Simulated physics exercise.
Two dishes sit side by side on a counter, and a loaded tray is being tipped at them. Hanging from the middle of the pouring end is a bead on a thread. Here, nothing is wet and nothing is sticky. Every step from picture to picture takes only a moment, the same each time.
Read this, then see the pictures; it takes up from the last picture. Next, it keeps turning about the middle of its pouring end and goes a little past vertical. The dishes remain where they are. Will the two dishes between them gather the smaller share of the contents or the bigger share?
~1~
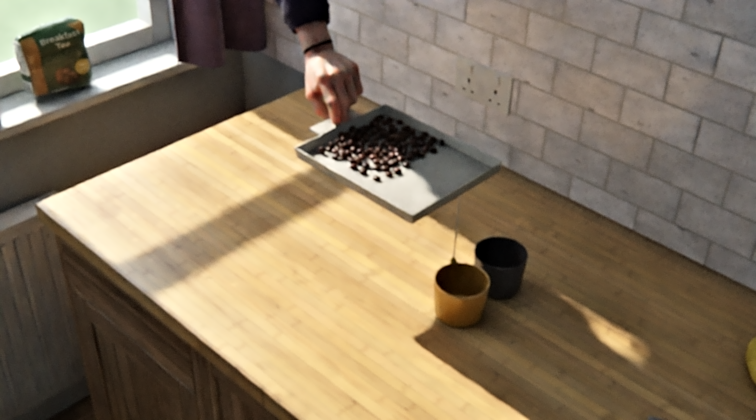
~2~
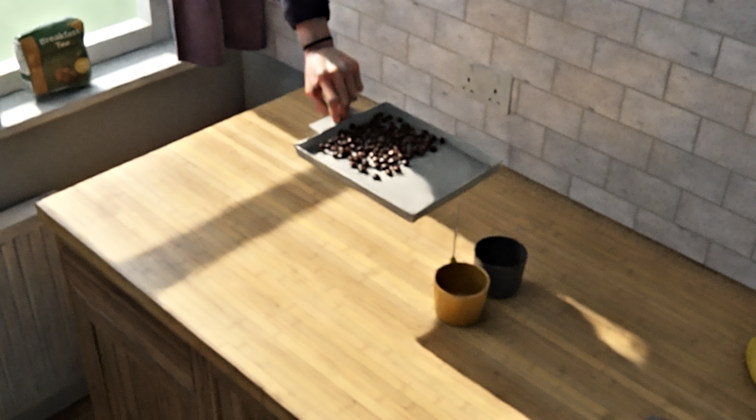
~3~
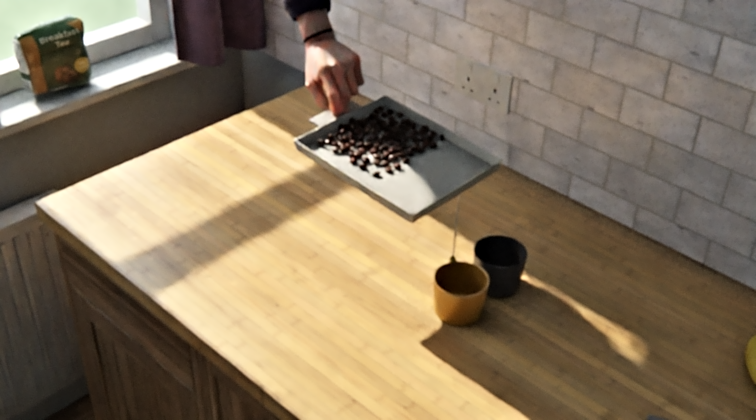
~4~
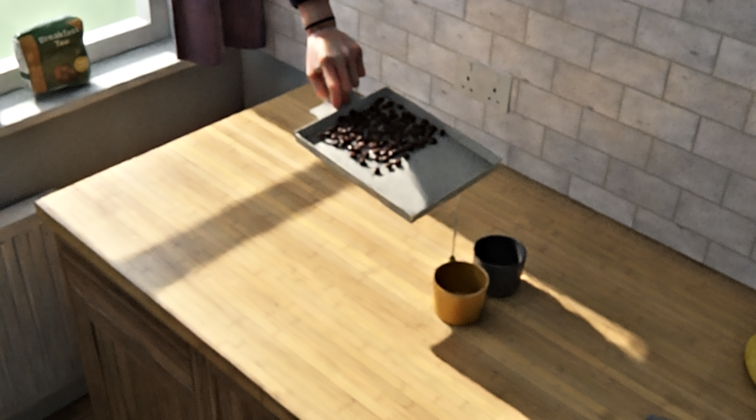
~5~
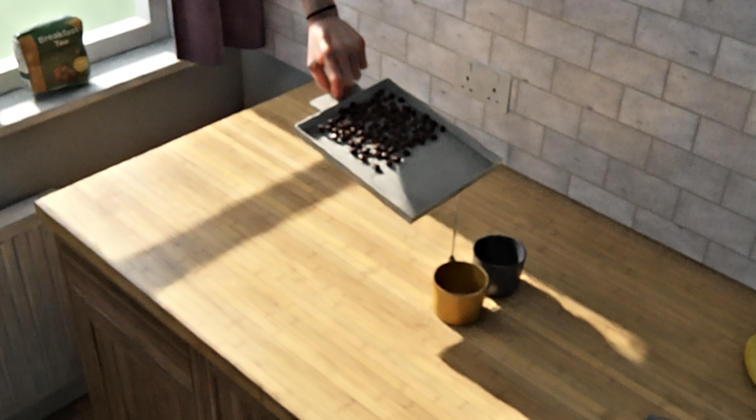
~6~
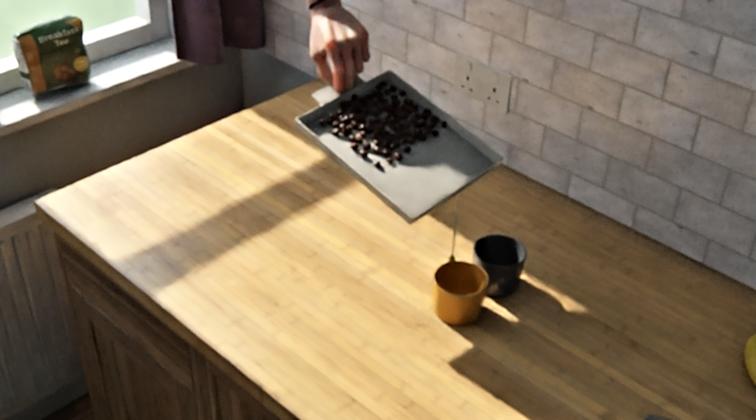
Between them the dishes gather the smaller share.
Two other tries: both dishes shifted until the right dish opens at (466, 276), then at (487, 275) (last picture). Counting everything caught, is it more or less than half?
Try 1: In excess of half; try 2: In excess of half.
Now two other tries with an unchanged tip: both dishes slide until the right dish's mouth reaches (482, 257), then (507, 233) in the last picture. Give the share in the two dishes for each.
40, then 0 %.
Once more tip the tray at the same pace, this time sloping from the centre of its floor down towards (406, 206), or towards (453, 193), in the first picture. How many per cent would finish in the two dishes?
Lab note: Case 1 near 0 %, case 2 near 50 %.
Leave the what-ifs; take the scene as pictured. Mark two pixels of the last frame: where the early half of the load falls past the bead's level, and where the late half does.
Initially about (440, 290); subsequently about (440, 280).
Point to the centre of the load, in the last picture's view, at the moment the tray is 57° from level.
I'd mark the middle close to (440, 192).
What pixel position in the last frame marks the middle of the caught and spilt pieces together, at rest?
About (447, 326).
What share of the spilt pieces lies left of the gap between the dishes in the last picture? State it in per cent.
Looks to be around 80 per cent of the spill.
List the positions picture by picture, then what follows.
In the first frame, corners of the pouring end at (413, 214) and (500, 162), level; middle of the load at (383, 144), flat chocolate drops; left dish at (482, 306); right dish at (520, 277); bead on its thread at (453, 261).
In the second frame, corners of the pouring end at (413, 213) and (500, 161), level; middle of the load at (383, 142).
In the third frame, corners of the pouring end at (413, 214) and (500, 160), tipped barely, lowest at the left corner; middle of the load at (383, 137).
In the fourth frame, corners of the pouring end at (412, 214) and (500, 159), tipped a little, lowest at the left corner; middle of the load at (383, 131).
In the fifth frame, corners of the pouring end at (412, 216) and (501, 158), tipped a little, lowest at the left corner; middle of the load at (383, 126).
In the sixth frame, corners of the pouring end at (413, 217) and (501, 158), tipped a little, lowest at the left corner; middle of the load at (385, 120); left dish at (480, 303); right dish at (519, 275).
Soon after the last picture, tray tipped steeply; nearly all on the tray; a small part in the air.
A little later, tray tipped right over; about two thirds on the tray; a small part in the left dish; a small part outside both; a small part in the air.
Later still, tray tipped past a quarter turn; about a third in the left dish; about two thirds outside both.
At rest, tray tipped past a quarter turn; about a third in the left dish; none in the right dish; about two thirds outside both.
